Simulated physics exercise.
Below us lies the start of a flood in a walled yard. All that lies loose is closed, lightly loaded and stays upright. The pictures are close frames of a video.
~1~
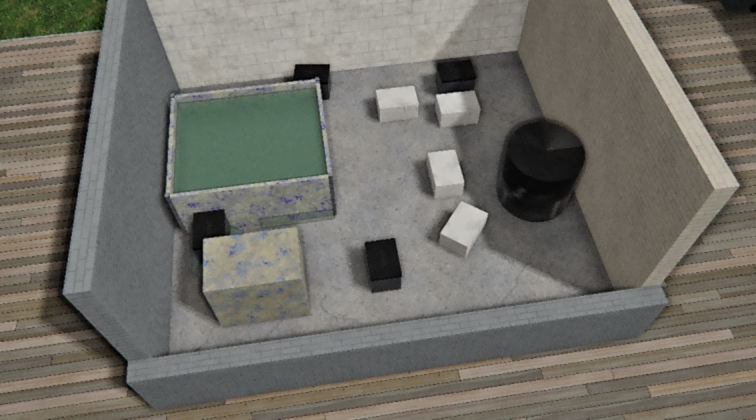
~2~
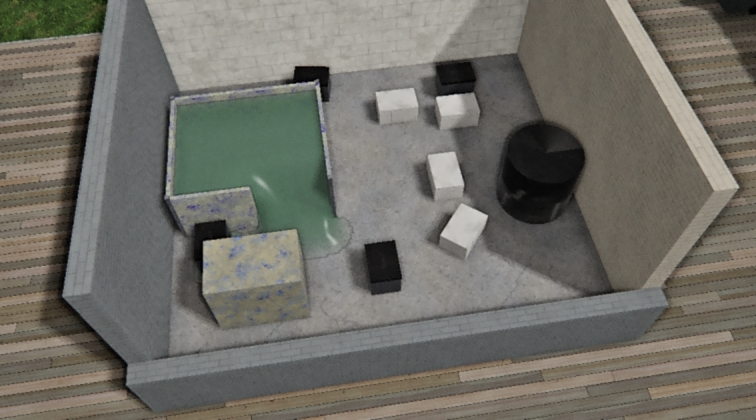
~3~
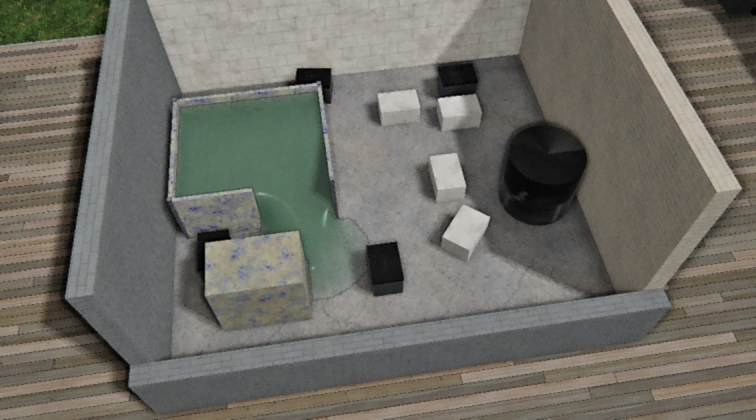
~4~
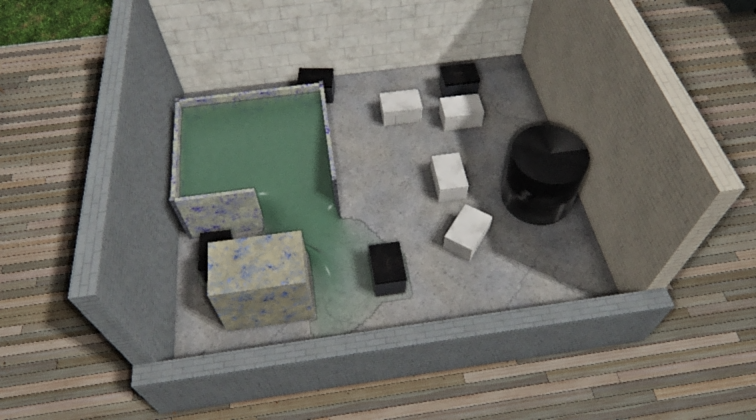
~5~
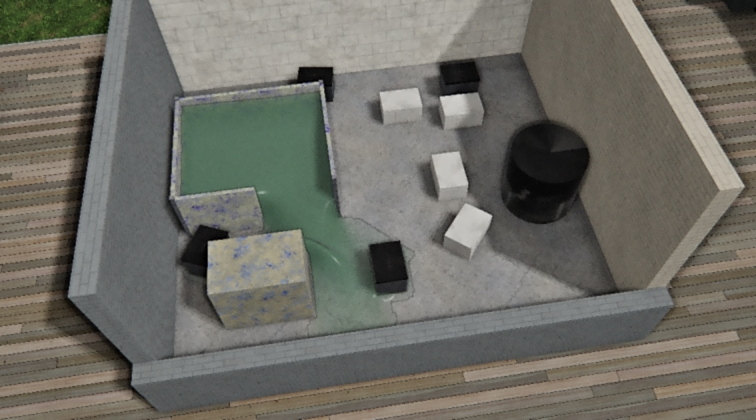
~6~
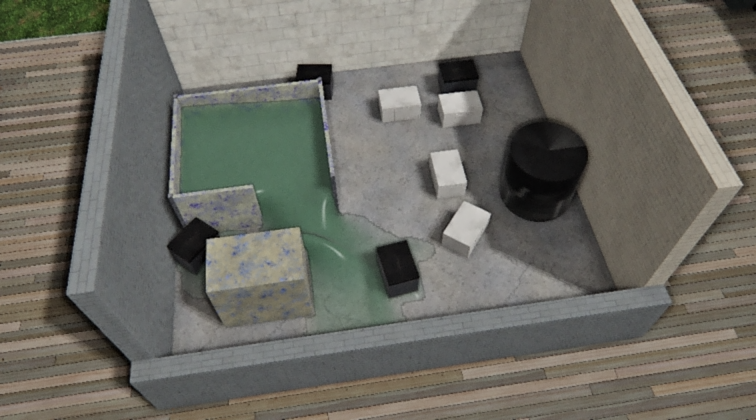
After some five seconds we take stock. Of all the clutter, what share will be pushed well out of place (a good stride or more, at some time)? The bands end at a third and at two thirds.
That comes to between one and two thirds.
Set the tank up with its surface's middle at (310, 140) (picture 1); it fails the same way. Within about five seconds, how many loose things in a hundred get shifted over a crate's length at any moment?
I make it 50 per cent.
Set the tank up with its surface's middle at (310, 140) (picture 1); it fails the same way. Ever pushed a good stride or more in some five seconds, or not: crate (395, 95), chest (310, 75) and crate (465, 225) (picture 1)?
In turn: Short of that, under that, yes.
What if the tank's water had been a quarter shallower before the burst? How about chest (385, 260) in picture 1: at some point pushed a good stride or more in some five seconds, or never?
Answer: Yes.
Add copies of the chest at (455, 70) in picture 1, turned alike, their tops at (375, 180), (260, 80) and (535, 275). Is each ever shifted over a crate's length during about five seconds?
One after the other: No, short of that, pushed that far.
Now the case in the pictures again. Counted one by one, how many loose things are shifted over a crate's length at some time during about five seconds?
That makes 3.
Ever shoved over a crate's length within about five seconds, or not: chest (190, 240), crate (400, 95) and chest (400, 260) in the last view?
In turn: Moved that far, never so far, yes.
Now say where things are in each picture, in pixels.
The first picture shows a chest at (209, 228), on the bottom; a chest at (383, 258), on the bottom; 0 of 8 have shifted.
The second picture shows a chest at (210, 239), on the bottom, close to its start; a chest at (383, 260) rests on the ground; 1 of 8 have shifted.
The third picture shows a chest at (213, 249), on the bottom, close to its start; a chest at (385, 262) rests on the ground; 1 of 8 have shifted.
The fourth picture shows a chest at (215, 249) rests on the ground, close to its start; a chest at (387, 262) rests on the ground; 1 of 8 have shifted.
The fifth picture shows a chest at (205, 245) rests on the ground, close to its start; a chest at (388, 261) rests on the ground; 1 of 8 have shifted.
The sixth picture shows a chest at (192, 238), on the bottom, close to its start; a chest at (398, 262) rests on the ground, close to its start; 2 of 8 have shifted.
A moment on, 1 of 8 are well off their spots; 1 afloat.
Next, 1 of 8 are well off their spots; 2 afloat.
Later, 1 of 8 are well off their spots; 3 afloat.
In the end, 3 of 8 are well off their spots, and 3 have been at some point; 2 afloat.
